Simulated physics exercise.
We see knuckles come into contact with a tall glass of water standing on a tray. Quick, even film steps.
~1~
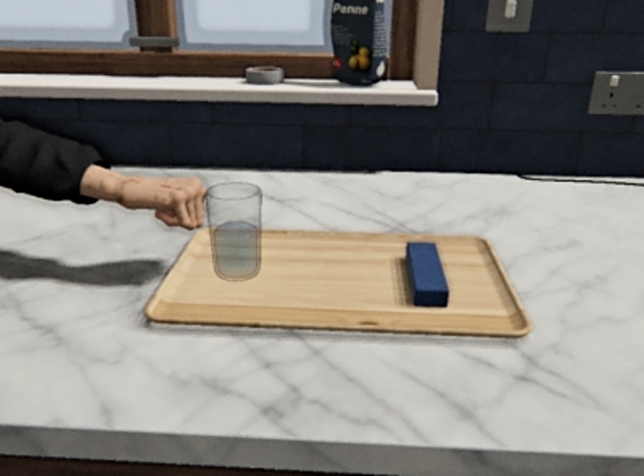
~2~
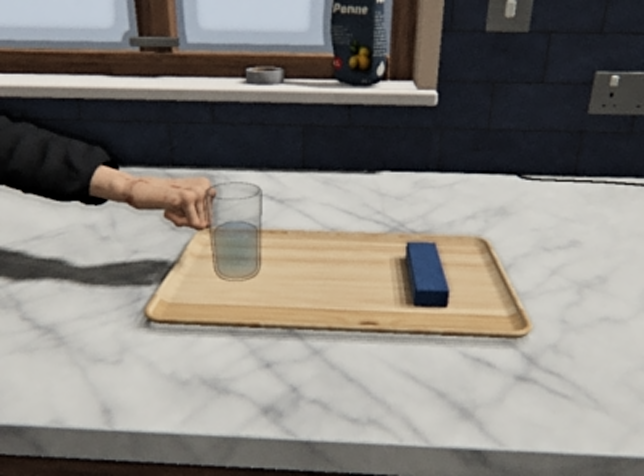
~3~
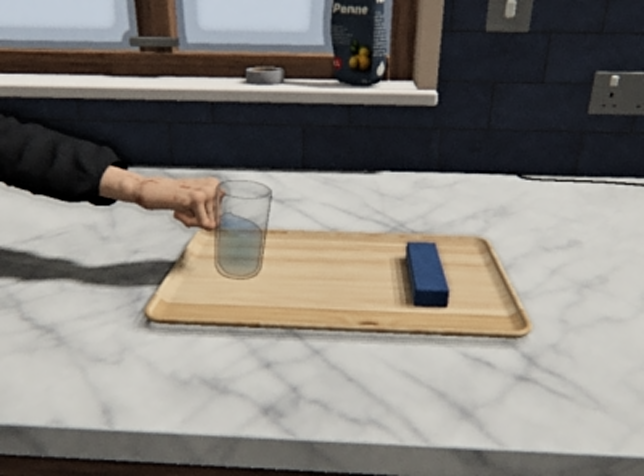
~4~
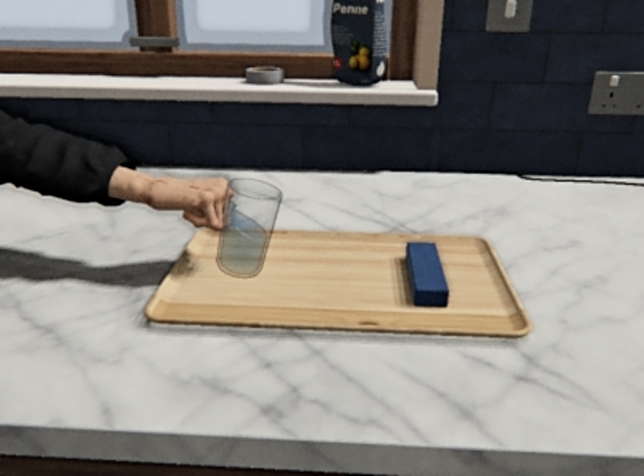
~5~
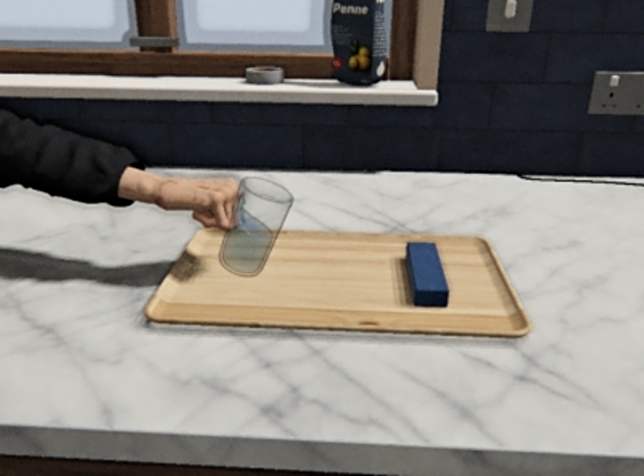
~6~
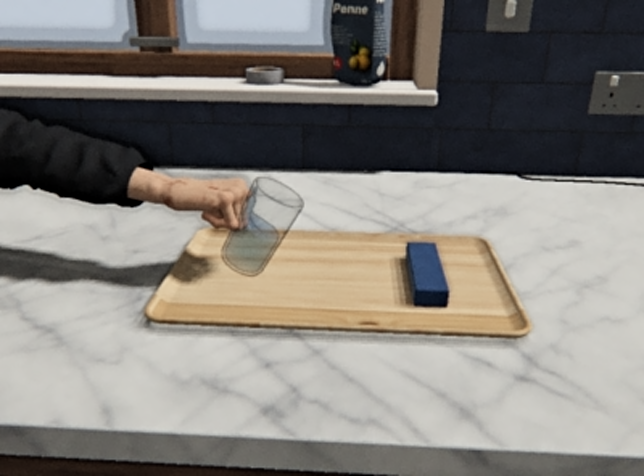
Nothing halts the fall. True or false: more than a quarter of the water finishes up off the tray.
False.
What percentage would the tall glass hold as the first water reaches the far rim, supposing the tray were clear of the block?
Roughly 50 per cent.
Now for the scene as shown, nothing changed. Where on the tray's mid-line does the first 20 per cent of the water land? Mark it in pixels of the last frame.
At about (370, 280).
A moment on, the tall glass lies on its side and 99 per cent is in the glass, 1 on the tray and 0 above or beyond its rim.
Next, the tall glass lies on its side and 51 per cent is in the glass, 28 on the tray and 21 above or beyond its rim.
Then the tall glass lies on its side and 28 per cent is in the glass, 43 on the tray and 30 above or beyond its rim.
Later the tall glass lies on its side and 16 per cent is in the glass, 70 on the tray and 14 above or beyond its rim.
In the end 86 per cent is held by tray and glass, 14 is off the tray.
